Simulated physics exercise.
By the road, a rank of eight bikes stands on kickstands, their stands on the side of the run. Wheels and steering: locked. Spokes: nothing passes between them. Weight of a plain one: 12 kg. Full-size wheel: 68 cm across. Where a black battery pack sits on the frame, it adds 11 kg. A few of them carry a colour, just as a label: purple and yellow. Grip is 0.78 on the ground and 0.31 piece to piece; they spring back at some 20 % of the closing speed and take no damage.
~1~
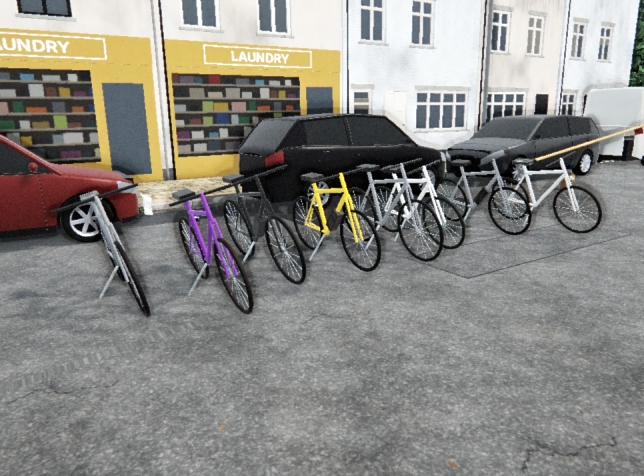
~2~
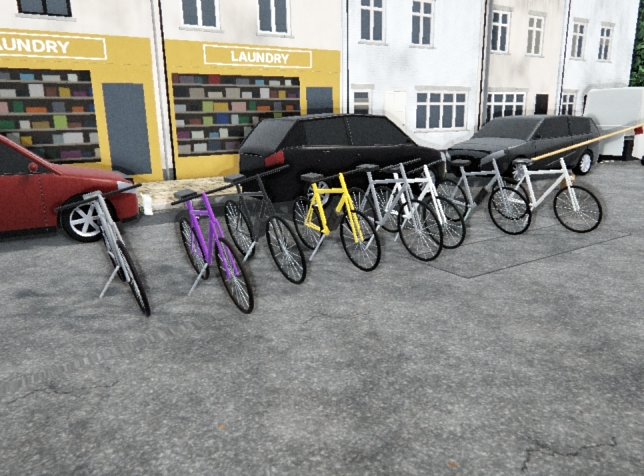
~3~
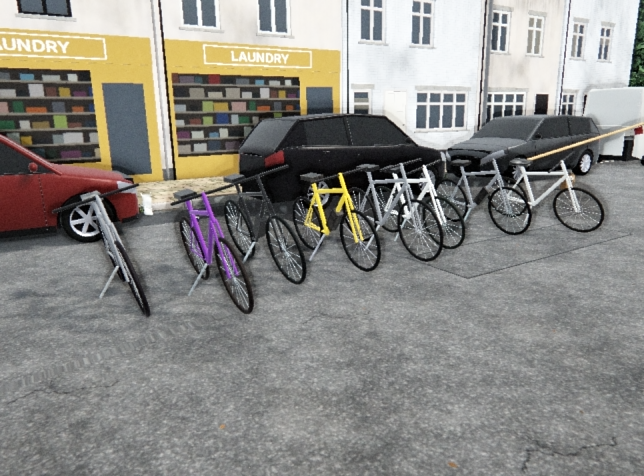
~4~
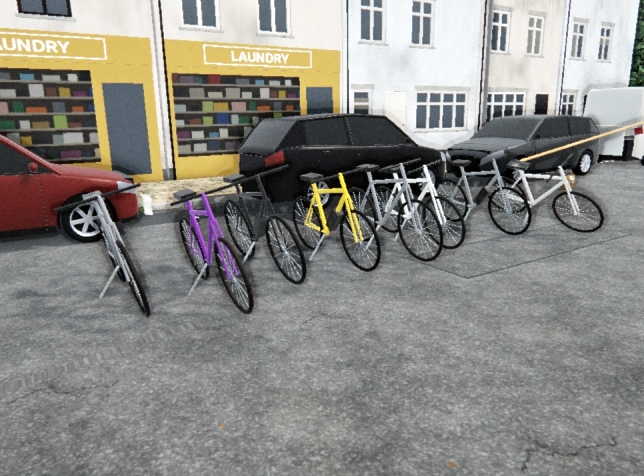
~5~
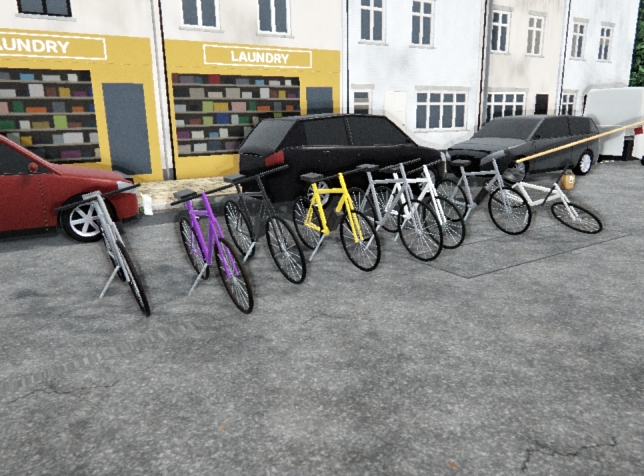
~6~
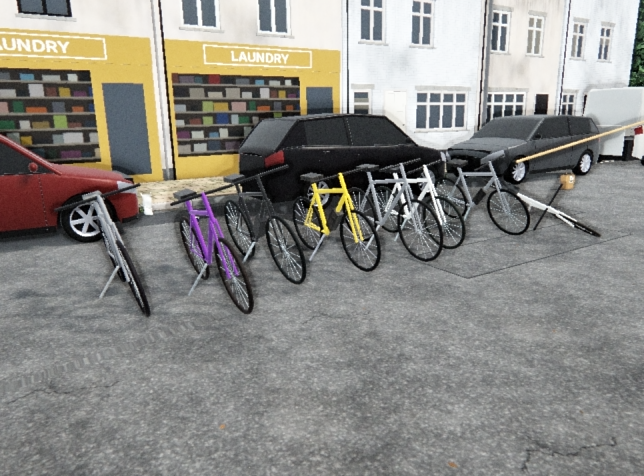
The clip shows a row of bicycles, including purple and yellow ones, standing before parked cars and laundry shopfronts, as a long pole at the right pushes the rightmost white bicycle, which tips over away from the others onto the ground.
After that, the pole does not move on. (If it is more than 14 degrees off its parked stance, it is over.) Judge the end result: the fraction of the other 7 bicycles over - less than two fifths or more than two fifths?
My judgement: Fewer than two in five.
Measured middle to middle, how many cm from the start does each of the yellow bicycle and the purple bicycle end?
The yellow one ends 0 cm from its start and the purple one 0 cm.
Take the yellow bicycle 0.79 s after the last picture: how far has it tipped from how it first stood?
Some 0°.
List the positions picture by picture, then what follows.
In the first picture (we follow the side turned to the camera), pole end (536, 161) 10 cm from the first bicycle; yellow bicycle (301, 223); purple bicycle (241, 264); no other piece has moved.
Pole end pushing; purple bicycle (242, 263), in the second picture.
Pole end pushing; purple bicycle (242, 263); no other piece has moved, in the third picture.
Pole end pushing; purple bicycle (241, 263); no other piece has moved, in the fourth picture.
Pole end (516, 163) stopped; purple bicycle (242, 263); no other piece has moved, in the fifth picture.
Pole end (516, 163) stopped; purple bicycle (241, 263); yellow bicycle (301, 224); steepest lean 7°, the bicycle at (461, 200); one has shifted, in the sixth picture.
Then, 0.11 s on from the sixth picture, none of the 7 other bicycles over, 1 disturbed.
Then, 0.27 s on from the sixth picture, 1 of the 7 other bicycles over.
Finally, 1 of the 7 other bicycles over; purple bicycle unmoved; yellow bicycle unmoved. That is 14 per cent. Six left standing. Seen by the last camera, middles, purple bicycle near (206, 241), yellow bicycle near (329, 215).
